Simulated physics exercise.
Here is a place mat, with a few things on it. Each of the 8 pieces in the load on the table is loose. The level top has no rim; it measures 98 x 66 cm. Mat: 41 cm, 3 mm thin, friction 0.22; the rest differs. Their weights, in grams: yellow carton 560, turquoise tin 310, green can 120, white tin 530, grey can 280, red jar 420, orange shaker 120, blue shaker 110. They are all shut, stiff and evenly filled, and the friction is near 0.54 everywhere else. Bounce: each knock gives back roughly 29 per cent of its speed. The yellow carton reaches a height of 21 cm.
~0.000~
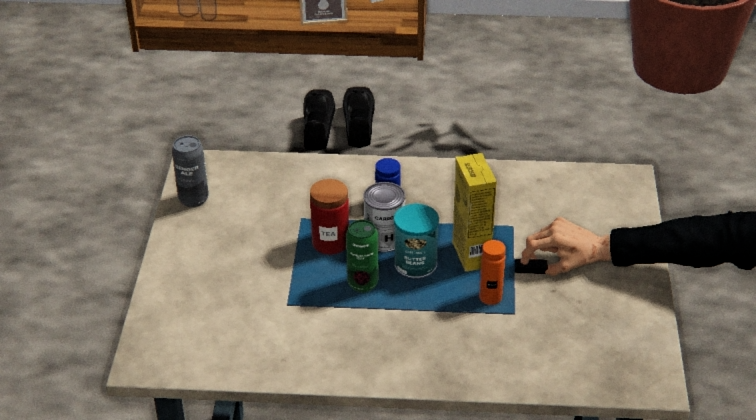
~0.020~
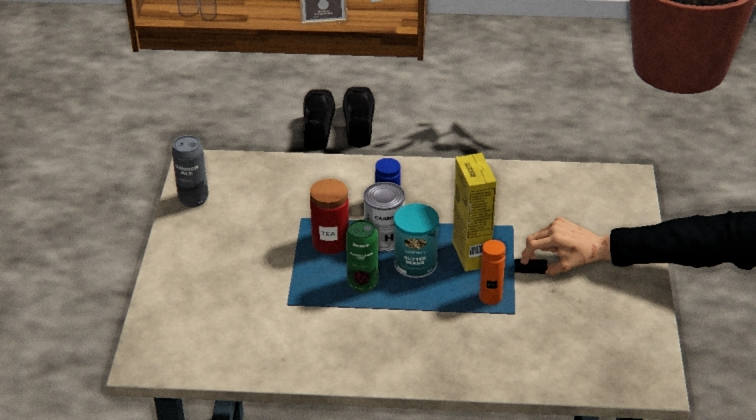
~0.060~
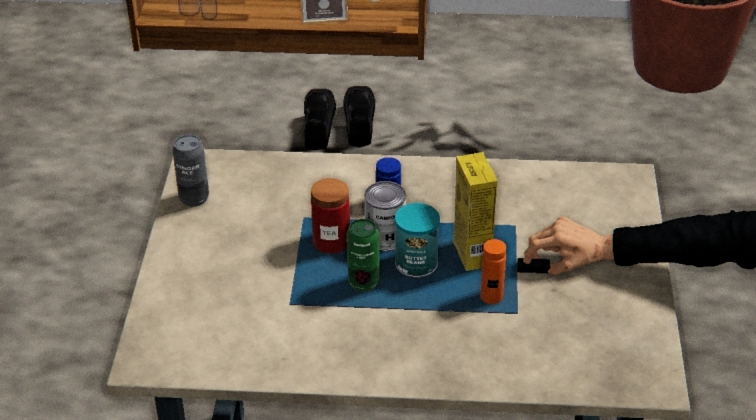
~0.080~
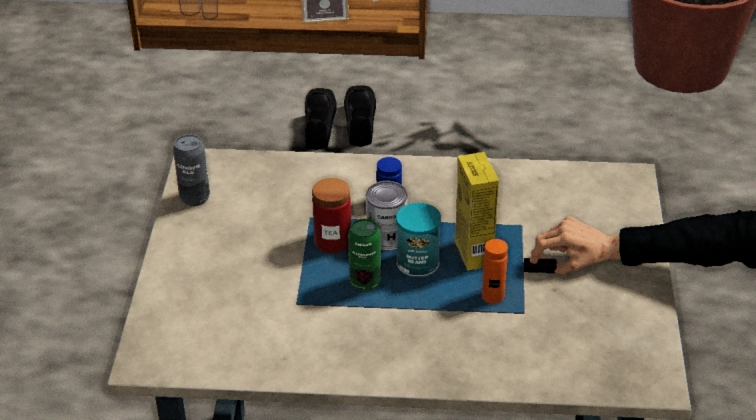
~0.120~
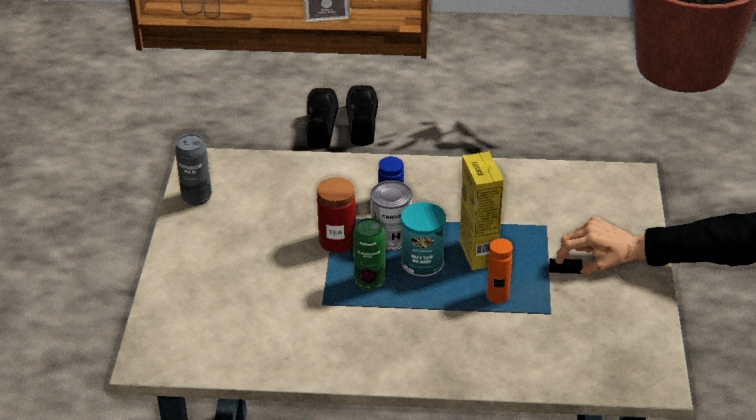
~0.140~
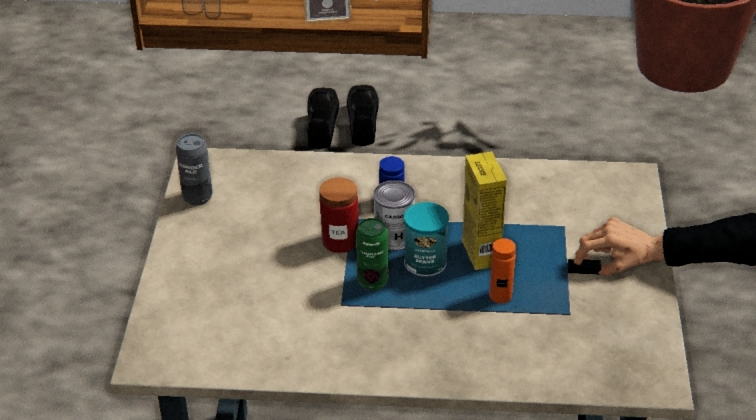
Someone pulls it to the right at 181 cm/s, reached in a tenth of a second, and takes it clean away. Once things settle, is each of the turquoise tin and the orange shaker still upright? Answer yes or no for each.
Turquoise tin: Yes, orange shaker: No.
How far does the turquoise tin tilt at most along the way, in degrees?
Roughly 2 degrees.
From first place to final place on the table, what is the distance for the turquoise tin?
I'd say about 7 cm between start and finish.
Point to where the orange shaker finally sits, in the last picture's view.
It ends near (618, 284).
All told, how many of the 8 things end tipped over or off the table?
The count comes out at 2.
After 0.24 s, 27 cm of pull; orange shaker moved 4 cm near (521, 272); turquoise tin moved 4 cm near (443, 240); green can 3° off upright.
After 0.34 s, 45 cm of pull; orange shaker 4° off upright near (552, 273); turquoise tin moved 7 cm near (460, 242); yellow carton 4° off upright.
After 0.54 s, 81 cm of pull; orange shaker 55° off upright near (604, 279); turquoise tin moved 7 cm near (460, 243); yellow carton 35° off upright.
After 0.64 s, 96 cm of pull; orange shaker on its side near (618, 289); turquoise tin moved 7 cm near (460, 243); yellow carton 71° off upright.
In the end (2.4 s), toppled on the table, yellow carton and orange shaker; not toppled but over 6 cm from the start, turquoise tin; the other 5 under 6 cm from the start. At the end, from the last picture's camera, turquoise tin near (460, 243), orange shaker near (618, 284).
